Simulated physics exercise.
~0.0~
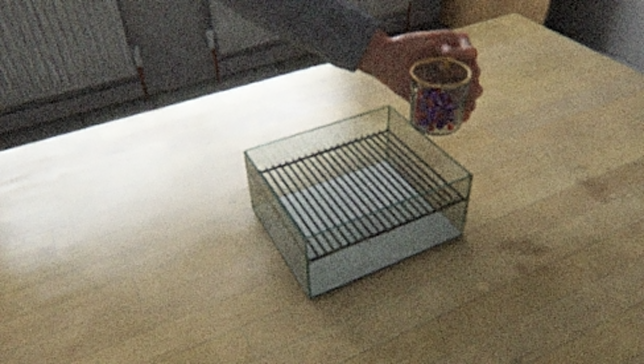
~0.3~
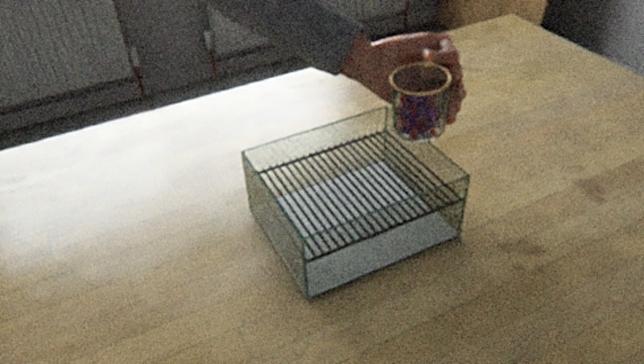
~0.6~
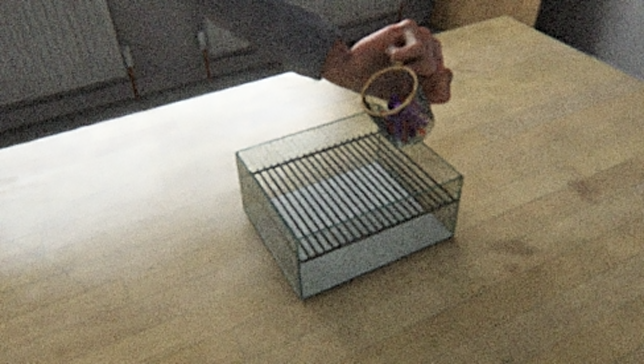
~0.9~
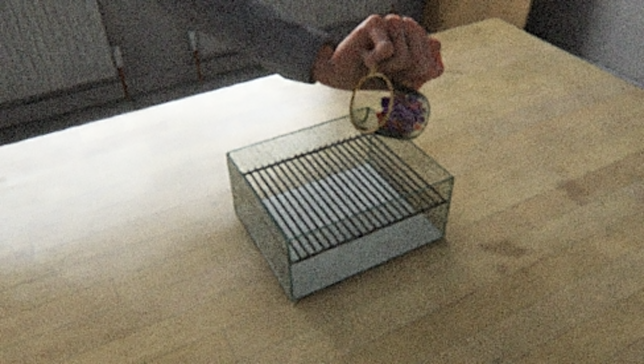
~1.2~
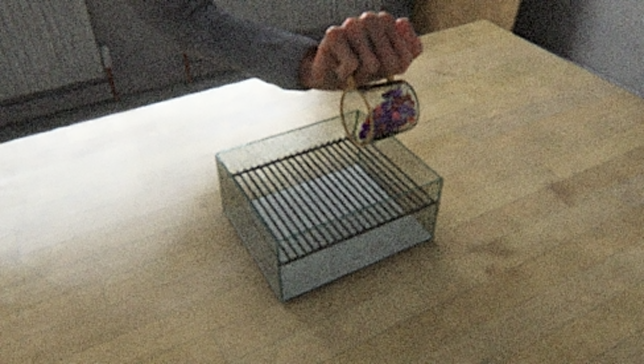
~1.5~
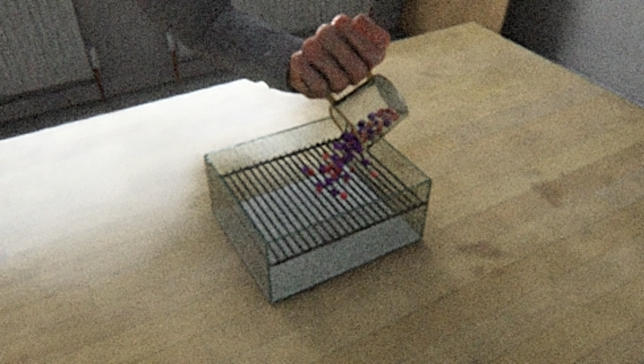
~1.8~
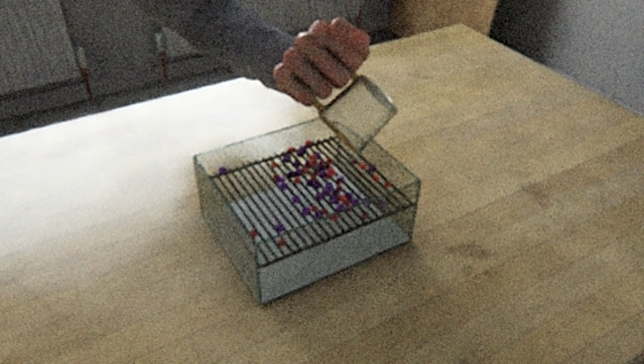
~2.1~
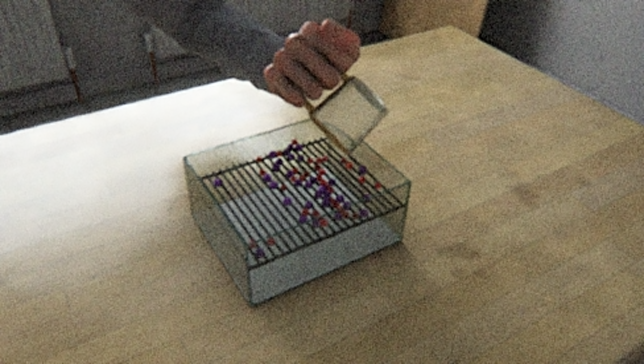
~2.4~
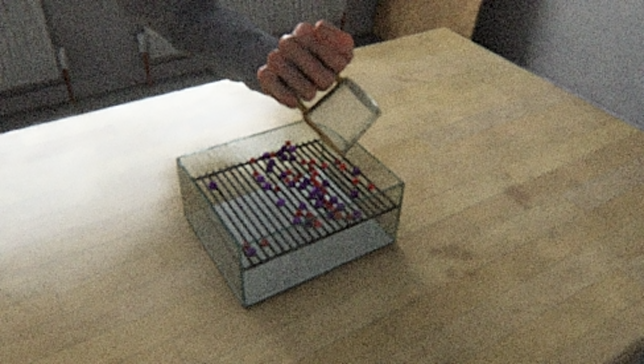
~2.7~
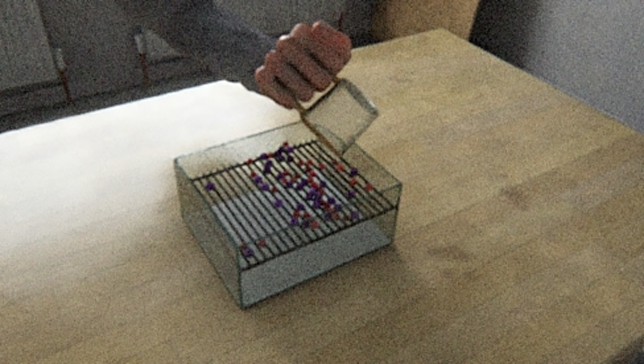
A hand tips a clear cup, pouring red and purple bits that rest on wires.
